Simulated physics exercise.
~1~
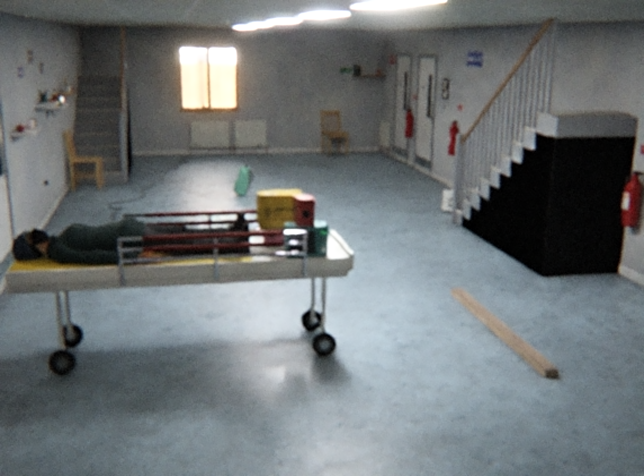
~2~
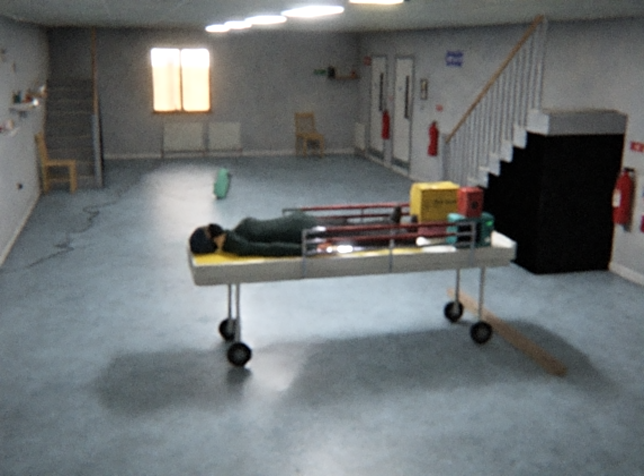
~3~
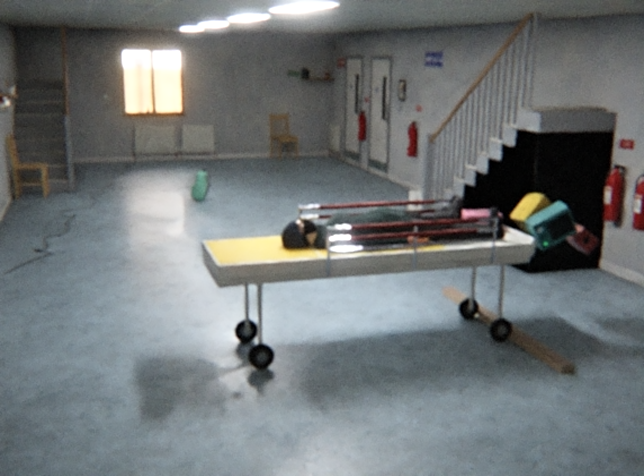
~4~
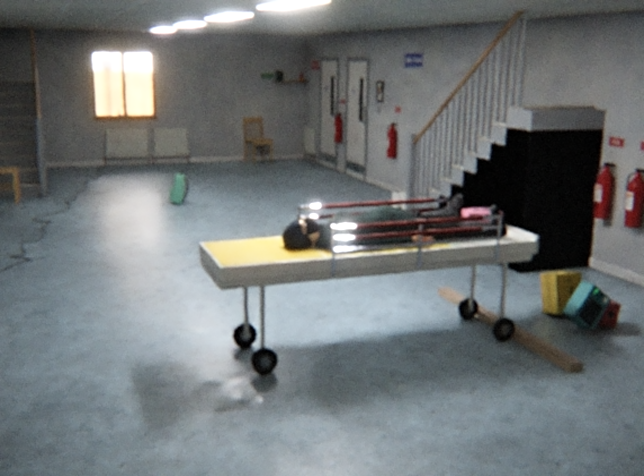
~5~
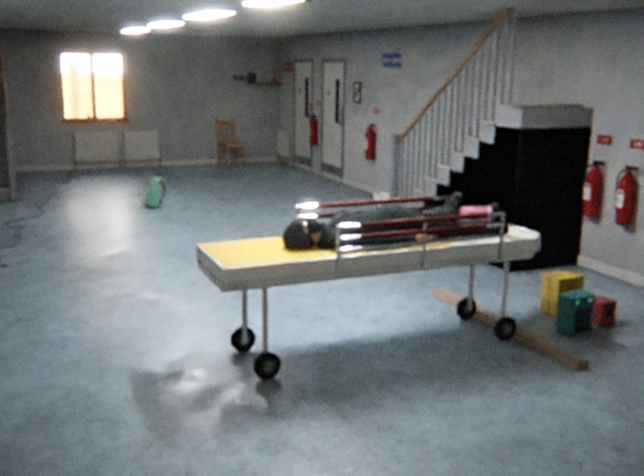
A person lying on a trolley rolls right and stops as three boxes tumble off.
